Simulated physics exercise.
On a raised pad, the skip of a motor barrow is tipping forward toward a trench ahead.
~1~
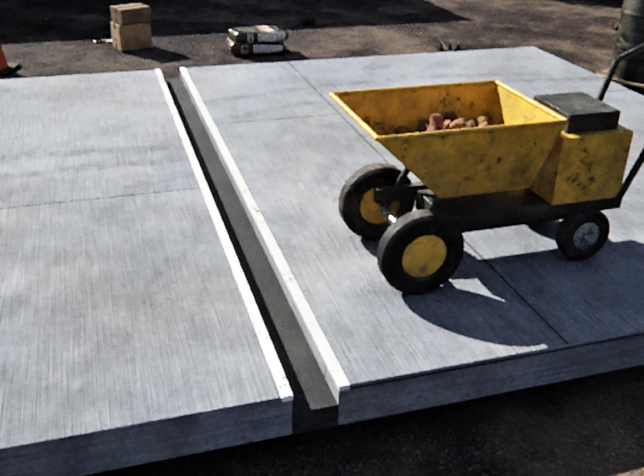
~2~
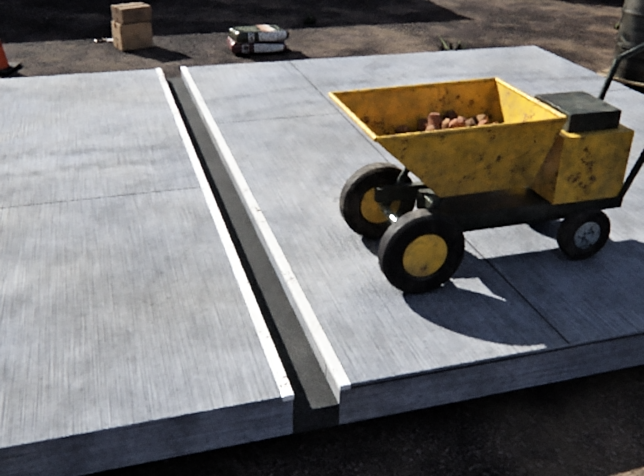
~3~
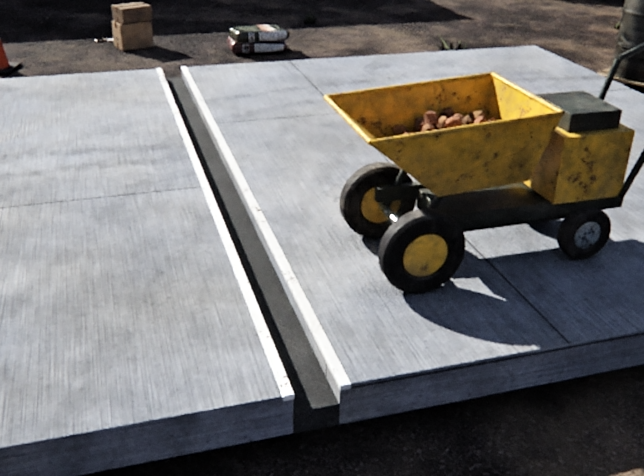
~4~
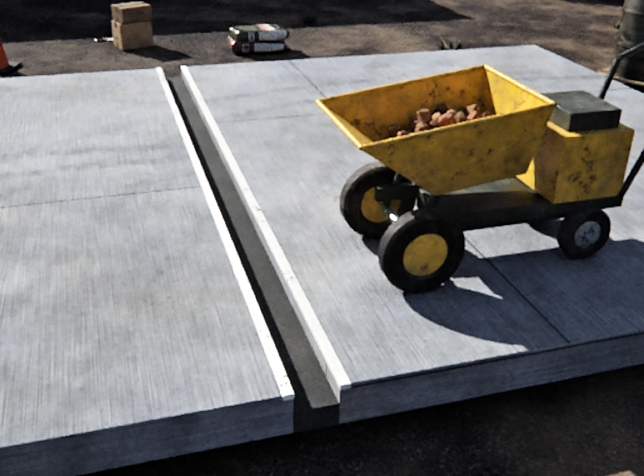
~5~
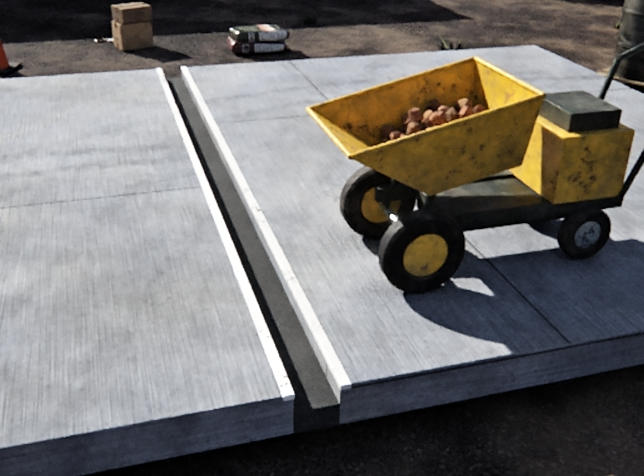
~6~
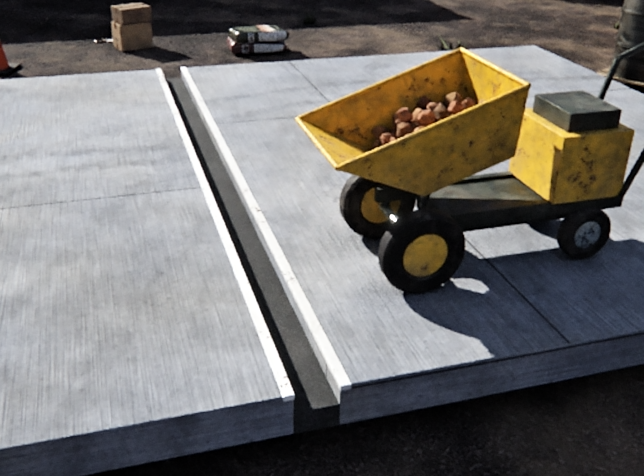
The yellow skip of a motor barrow tilts forward to the left, carrying reddish-brown clods.
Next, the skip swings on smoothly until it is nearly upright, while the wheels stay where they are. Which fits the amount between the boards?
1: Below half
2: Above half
Below half.
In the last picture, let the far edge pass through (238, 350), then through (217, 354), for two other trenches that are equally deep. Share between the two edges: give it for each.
60 %, give or take, and then 80 %.
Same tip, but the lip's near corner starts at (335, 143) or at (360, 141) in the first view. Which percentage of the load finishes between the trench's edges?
Result: 0 in a hundred, then 10 in a hundred.
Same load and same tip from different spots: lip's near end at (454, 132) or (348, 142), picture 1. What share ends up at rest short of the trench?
In order, 30 % followed by 0 %.
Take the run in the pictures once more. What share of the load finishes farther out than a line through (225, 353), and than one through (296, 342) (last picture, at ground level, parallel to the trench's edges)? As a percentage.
About 20 and 60 %.
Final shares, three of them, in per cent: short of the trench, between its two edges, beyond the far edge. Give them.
In percent, short 0, between 30 and beyond 45.
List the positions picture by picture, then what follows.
The first picture shows lip of the skip at (378, 139), level; top of the load at (467, 141), clay clods; first edge of the trench at (320, 337); far edge at (268, 346), the trench under half as wide as the skip, and about half as deep as wide.
The second picture shows lip of the skip at (377, 140), level; top of the load at (467, 139).
The third picture shows lip of the skip at (371, 143), tipped barely; top of the load at (468, 124).
The fourth picture shows lip of the skip at (362, 148), tipped a little; top of the load at (461, 120).
The fifth picture shows lip of the skip at (351, 157), tipped a little; top of the load at (466, 115).
The sixth picture shows lip of the skip at (338, 168), tipped clearly; top of the load at (469, 121); first edge of the trench at (321, 337); far edge at (269, 345).
Soon after the last picture, skip tipped steeply; all in the skip.
A little later, skip tipped right over; about two thirds in the skip; a small part in or heaped over the trench; about a quarter beyond it.
Later still, skip tipped right over; about a quarter in the skip; about a quarter in or heaped over the trench; about half beyond it.
At rest, skip tipped right over; about a quarter in the skip; about a quarter in or heaped over the trench; about half beyond it.
